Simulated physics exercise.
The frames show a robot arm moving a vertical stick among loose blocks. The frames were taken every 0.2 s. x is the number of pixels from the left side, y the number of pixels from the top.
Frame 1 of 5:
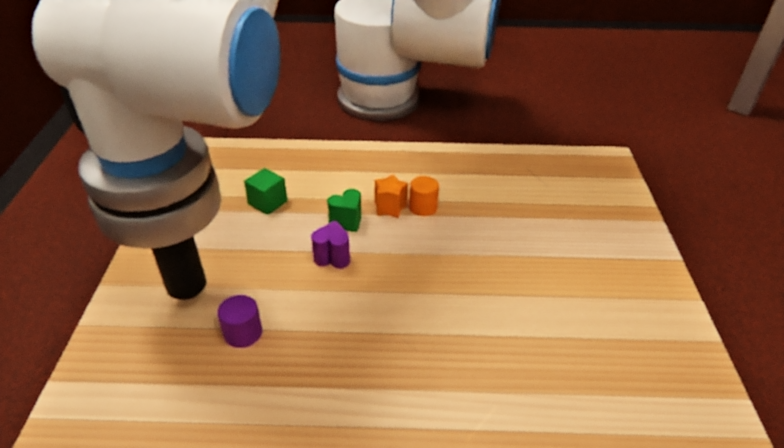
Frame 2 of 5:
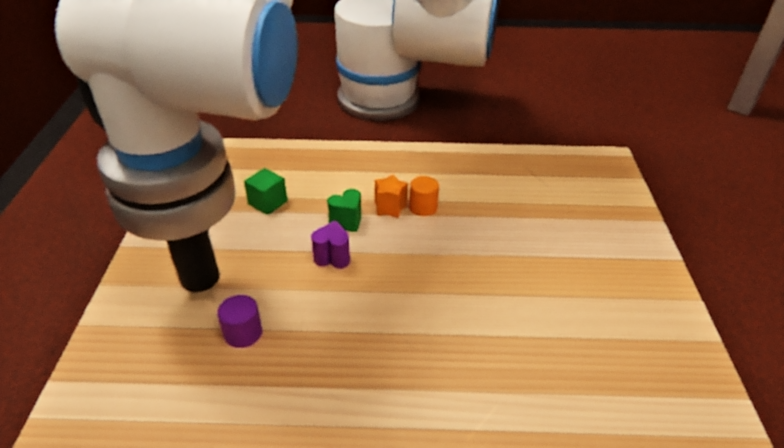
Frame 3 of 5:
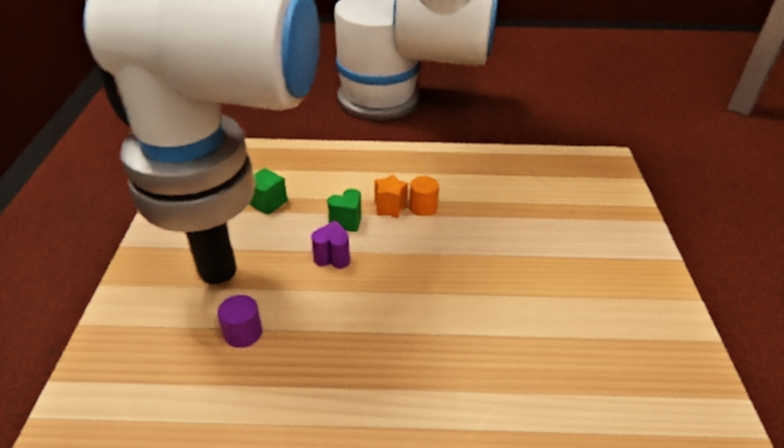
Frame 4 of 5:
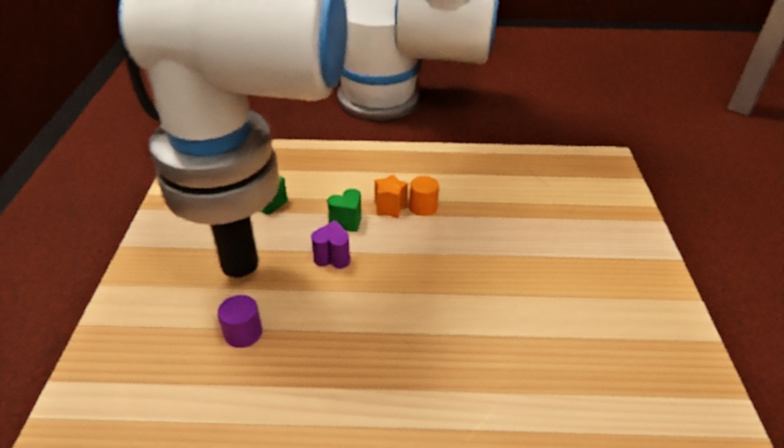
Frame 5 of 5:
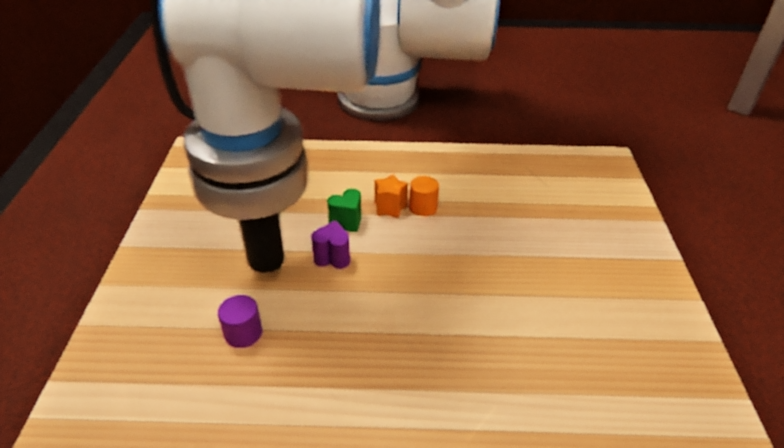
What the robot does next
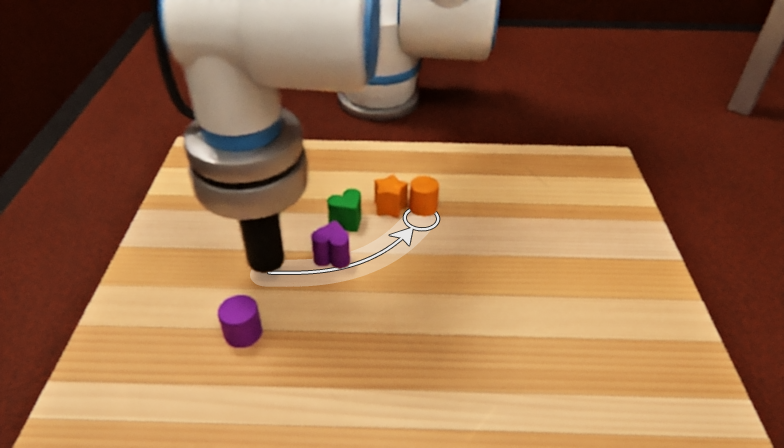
A white robot arm holding a black vertical stick moves steadily to the right and slightly away from the viewer over a wooden table, passing behind the purple cylinder. It gradually hides the green cube from view and nears the purple heart, while the visible purple, green and orange blocks stay still.
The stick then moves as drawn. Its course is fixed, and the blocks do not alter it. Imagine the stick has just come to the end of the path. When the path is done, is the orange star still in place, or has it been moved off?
Its place changes.
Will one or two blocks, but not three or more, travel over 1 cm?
I expect not.
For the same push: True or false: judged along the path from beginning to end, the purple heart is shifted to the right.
That statement is not accurate.
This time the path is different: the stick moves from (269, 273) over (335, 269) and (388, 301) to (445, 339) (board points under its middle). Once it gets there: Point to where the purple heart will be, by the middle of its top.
The middle of its upper face should be somewhere near (370, 229).
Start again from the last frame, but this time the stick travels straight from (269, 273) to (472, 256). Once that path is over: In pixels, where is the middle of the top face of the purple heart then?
Most likely (397, 215).
Drawn move, from (269, 273) through (332, 270) and (387, 249) to (421, 218).
The first path, step by step. One third of the way, stick at (332, 257); purple heart at (358, 225), turned 30° anticlockwise.
Two thirds of the way, stick at (387, 236); purple heart at (390, 202), turned 95° anticlockwise; orange star at (391, 182).
At the end, stick at (422, 205); purple heart at (406, 178), turned 170° anticlockwise; green heart still; orange star at (384, 166), turned 55° anticlockwise; orange circle at (436, 172).
